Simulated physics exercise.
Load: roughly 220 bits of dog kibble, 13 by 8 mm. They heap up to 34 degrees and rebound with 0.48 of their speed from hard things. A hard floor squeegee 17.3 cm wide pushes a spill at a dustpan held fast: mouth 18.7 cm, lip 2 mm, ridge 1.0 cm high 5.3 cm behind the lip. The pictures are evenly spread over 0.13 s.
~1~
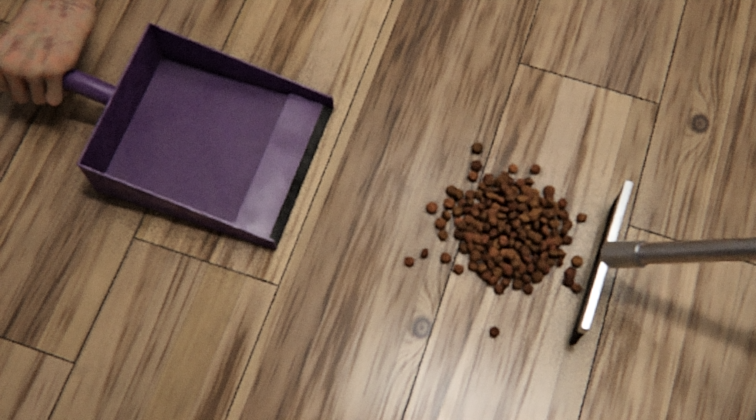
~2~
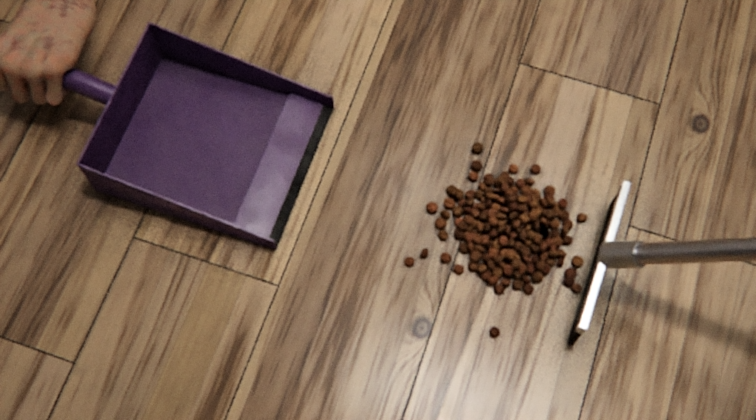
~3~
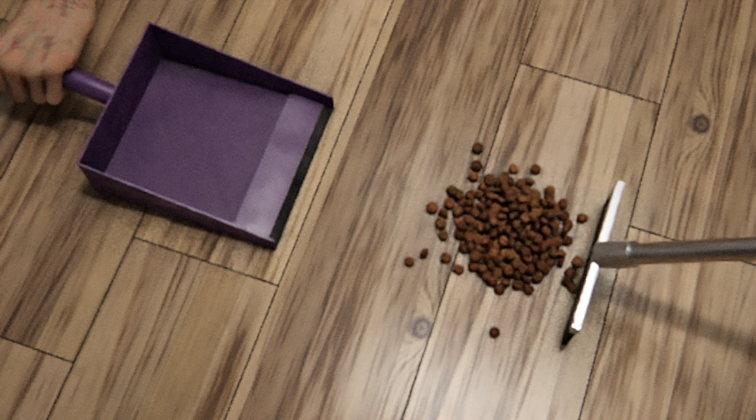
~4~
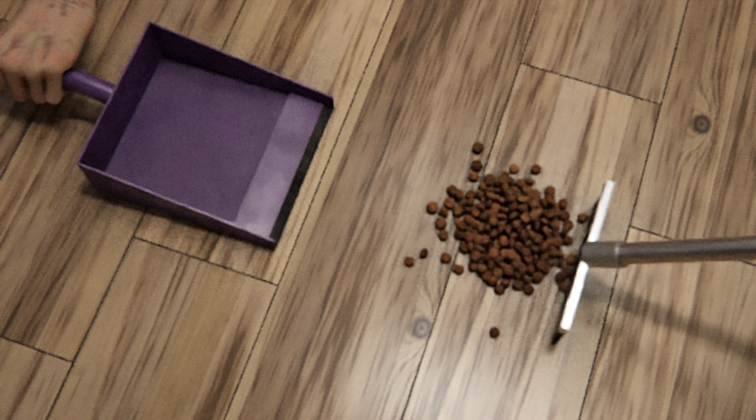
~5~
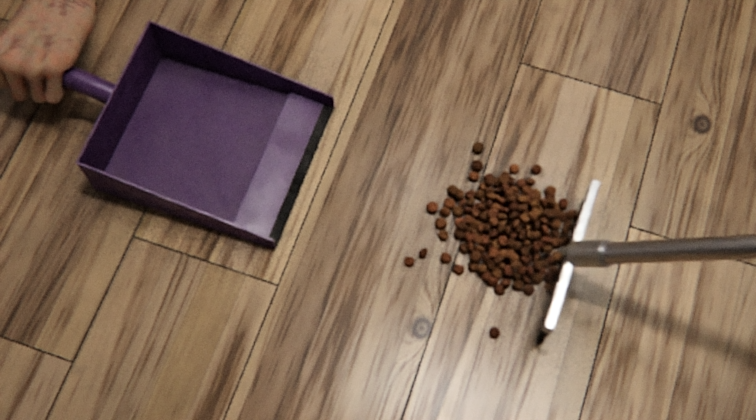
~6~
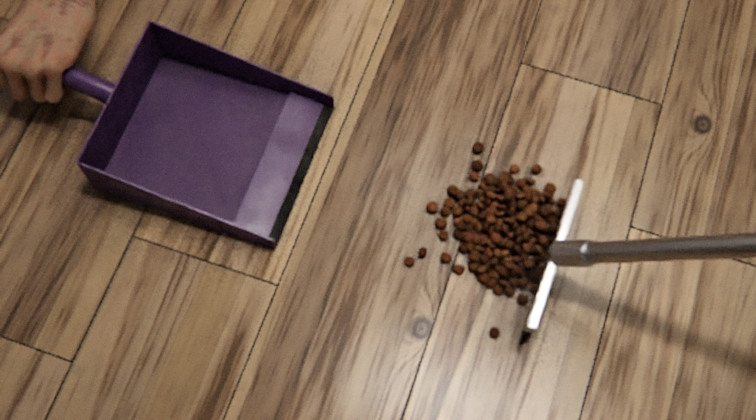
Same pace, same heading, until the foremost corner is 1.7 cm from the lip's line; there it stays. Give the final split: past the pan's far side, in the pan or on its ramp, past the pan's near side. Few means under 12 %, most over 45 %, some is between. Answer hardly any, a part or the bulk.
Past the pan's far side: Hardly any; in the pan or on its ramp: A part; past the pan's near side: A part.
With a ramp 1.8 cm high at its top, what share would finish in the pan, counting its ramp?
In that case some 20 per cent.
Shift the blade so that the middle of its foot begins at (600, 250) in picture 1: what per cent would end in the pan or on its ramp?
About 30 per cent.
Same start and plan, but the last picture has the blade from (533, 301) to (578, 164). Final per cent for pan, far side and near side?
Pan 40, far 25, near 5.
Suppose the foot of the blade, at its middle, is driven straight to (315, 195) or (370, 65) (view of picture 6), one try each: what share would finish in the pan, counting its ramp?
About 50 and 5 per cent.
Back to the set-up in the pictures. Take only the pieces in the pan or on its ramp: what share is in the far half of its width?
About 10 per cent.
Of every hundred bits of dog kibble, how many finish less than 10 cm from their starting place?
Some 25 per cent.
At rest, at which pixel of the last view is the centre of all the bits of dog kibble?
Near (313, 181).
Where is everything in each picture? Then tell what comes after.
Blade from (584, 328) to (626, 189), moved 0.0 cm, 0 of the pieces shifted so far; middle of the pieces at (509, 229); pan at (201, 143), in the first picture.
Blade from (581, 329) to (624, 189), moved 0.2 cm, 0 of the pieces shifted so far; middle of the pieces at (509, 230), in the second picture.
Blade from (575, 329) to (618, 189), moved 0.9 cm, 2 of the pieces shifted so far; middle of the pieces at (509, 230), in the third picture.
Blade from (564, 328) to (608, 188), moved 2.0 cm, 5 of the pieces shifted so far; middle of the pieces at (509, 230), in the fourth picture.
Blade from (548, 328) to (593, 188), moved 3.6 cm, 20 of the pieces shifted so far; middle of the pieces at (509, 230), in the fifth picture.
Blade from (531, 327) to (577, 188), moved 5.4 cm, 111 of the pieces shifted so far; middle of the pieces at (506, 227); pan at (201, 142), in the sixth picture.
Then, 0.22 s after the last picture, middle of the blade 16 cm from the lip; 0 % over the lip, far side 5 %, near side 5 %.
Then, 0.37 s after the last picture, middle of the blade 6 cm from the lip; 0 % over the lip, far side 5 %, near side 15 %.
Then, 0.64 s after the last picture, middle of the blade 2 cm from the lip; 20 % over the lip, far side 5 %, near side 20 %.
In the end, far side 5 %, pan 20 %, near side 20 %, in front of the lip or behind the blade 55 %.
